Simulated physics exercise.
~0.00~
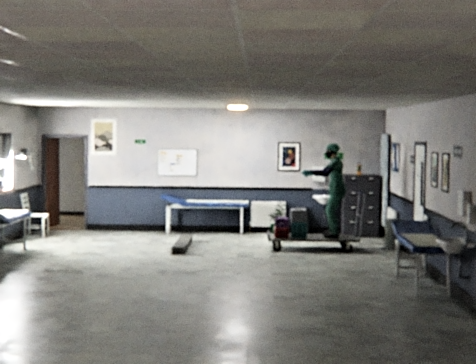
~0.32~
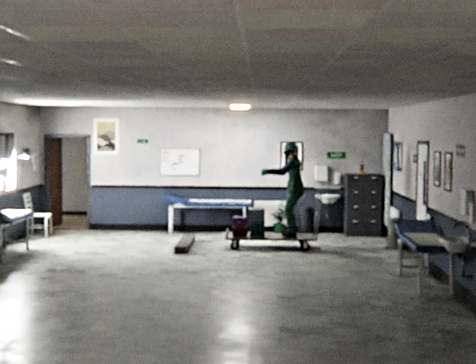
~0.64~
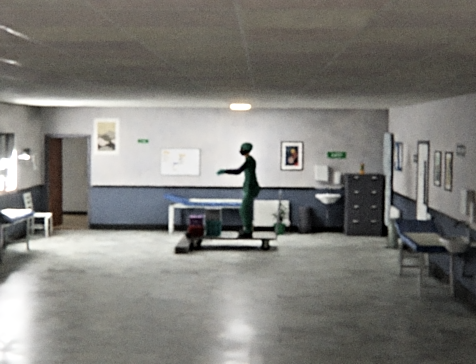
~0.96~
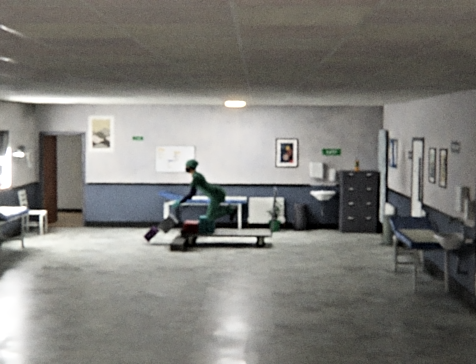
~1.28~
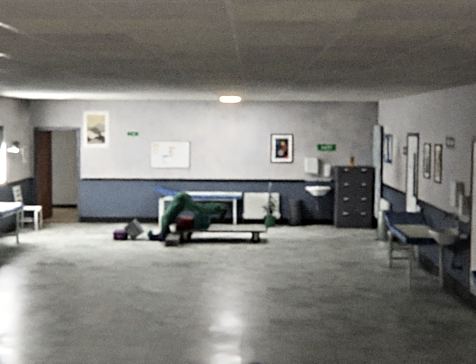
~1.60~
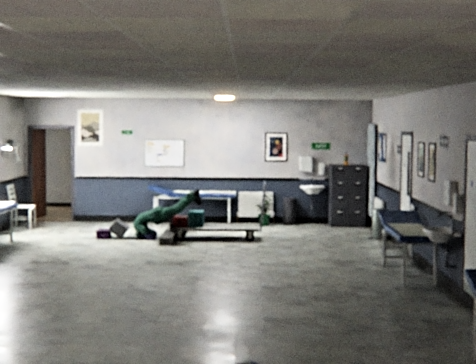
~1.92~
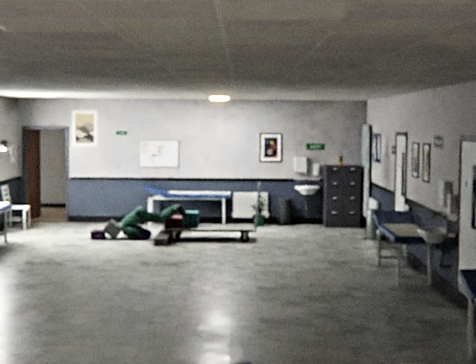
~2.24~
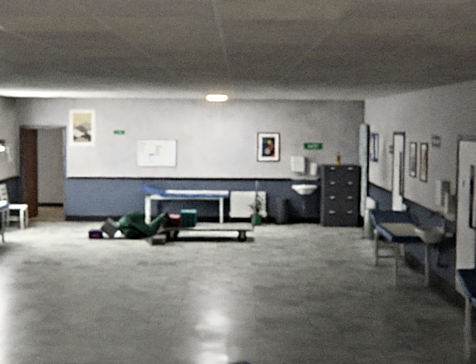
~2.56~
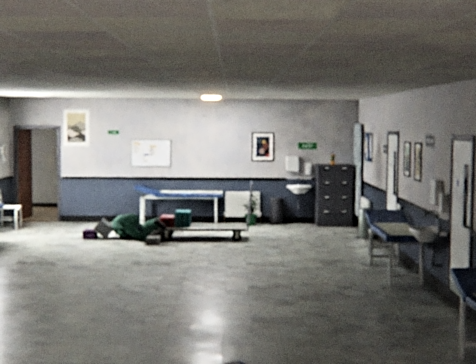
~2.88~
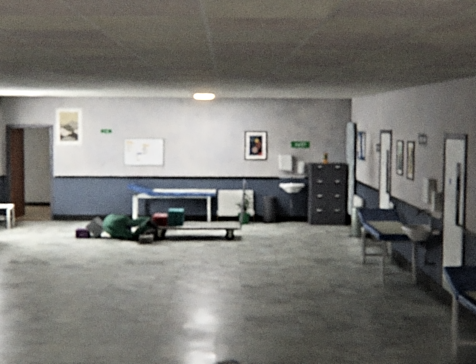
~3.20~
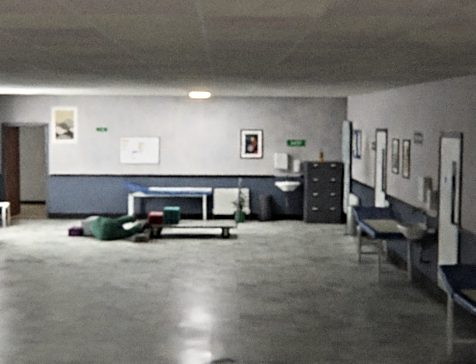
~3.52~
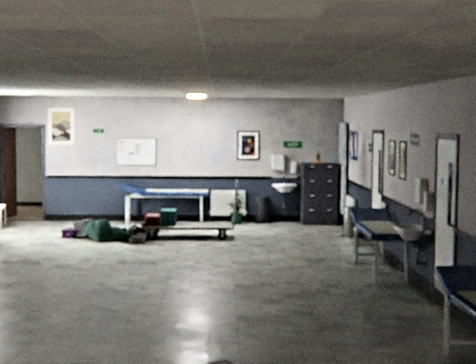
The clip shows a green figure standing on a loaded trolley that rolls left across a clinic-like room and stops at a low kerb; the figure pitches forward over the front edge with a grey toolbox and purple carton, ending on the floor while red and teal cases stay aboard.
